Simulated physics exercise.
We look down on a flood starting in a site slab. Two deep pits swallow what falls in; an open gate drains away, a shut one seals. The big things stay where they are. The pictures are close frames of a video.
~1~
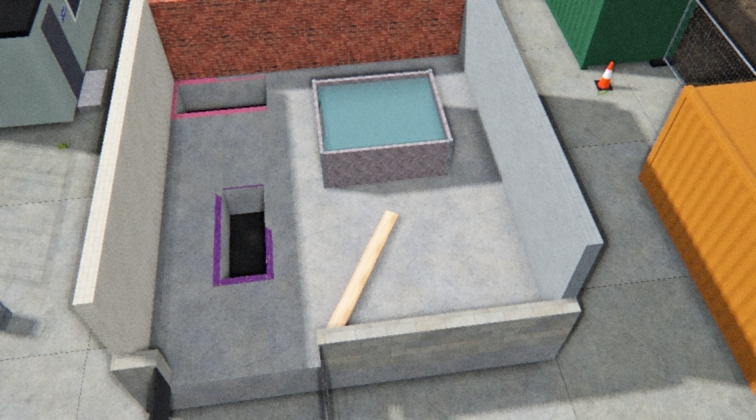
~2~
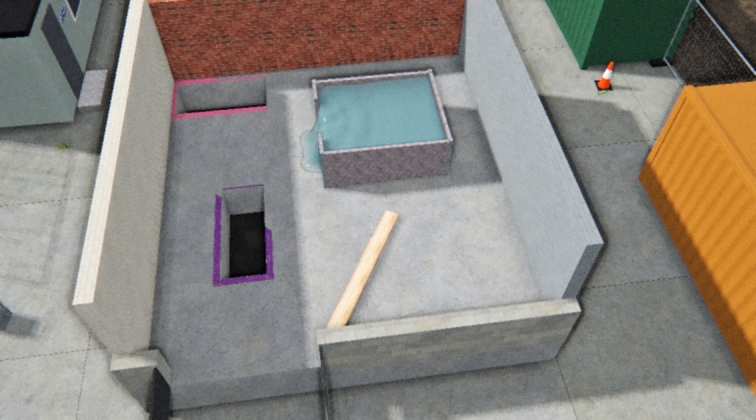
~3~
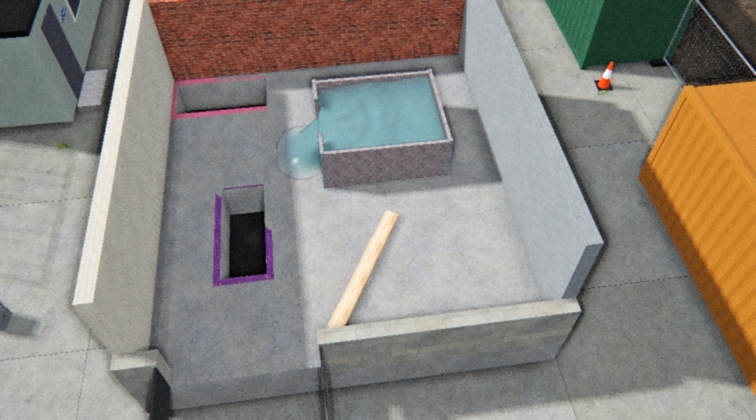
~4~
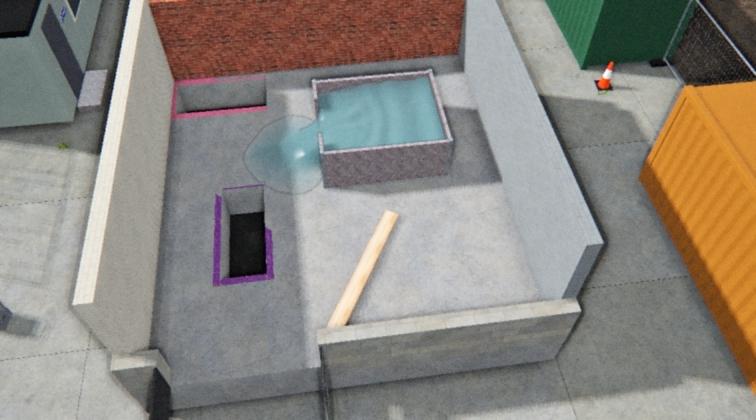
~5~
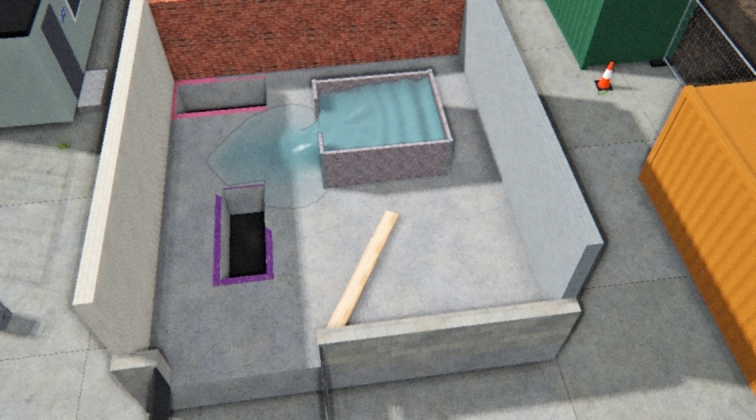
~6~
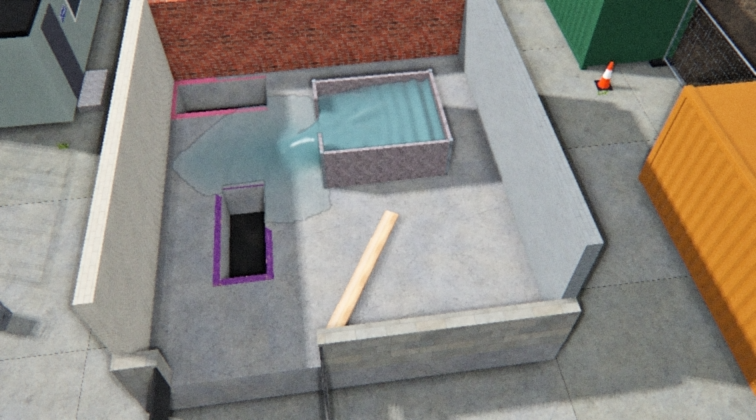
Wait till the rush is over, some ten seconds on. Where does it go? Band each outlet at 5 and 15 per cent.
In the end: The gate takes from 5 to 15 %; the purple pit takes over 15 %; the pink pit takes over 15 %.
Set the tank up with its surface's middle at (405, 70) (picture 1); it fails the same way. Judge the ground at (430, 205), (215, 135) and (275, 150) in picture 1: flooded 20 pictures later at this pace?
In that order: No water, under water, flooded.
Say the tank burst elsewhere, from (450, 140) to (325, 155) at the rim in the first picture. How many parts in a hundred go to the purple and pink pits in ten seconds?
Roughly, in per cent: Purple 15, pink 4.
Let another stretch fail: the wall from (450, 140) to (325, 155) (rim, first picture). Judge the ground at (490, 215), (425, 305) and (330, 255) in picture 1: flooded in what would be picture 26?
As listed: Awash, flooded, under water.
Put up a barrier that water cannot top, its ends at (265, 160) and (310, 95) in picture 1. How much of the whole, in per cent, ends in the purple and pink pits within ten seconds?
In per cent: Purple 50, pink 2.
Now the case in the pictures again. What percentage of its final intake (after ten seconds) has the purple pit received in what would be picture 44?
Some 80 per cent.
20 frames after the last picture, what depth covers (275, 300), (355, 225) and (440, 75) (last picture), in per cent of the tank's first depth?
About 0, 0 and 0 per cent.
A moment on, water covers 20 % of the floor; the gate 0 %, the purple pit 4 %, the pink pit 2 %.
Next, water covers 30 % of the floor; the gate 0 %, the purple pit 8 %, the pink pit 8 %.
Then, water covers 35 % of the floor; the gate 1 %, the purple pit 14 %, the pink pit 17 %.
Later, water covers 35 % of the floor; the gate 7 %, the purple pit 21 %, the pink pit 27 %.
In the end, water covers 30 % of the floor; the gate 13 %, the purple pit 26 %, the pink pit 34 %.
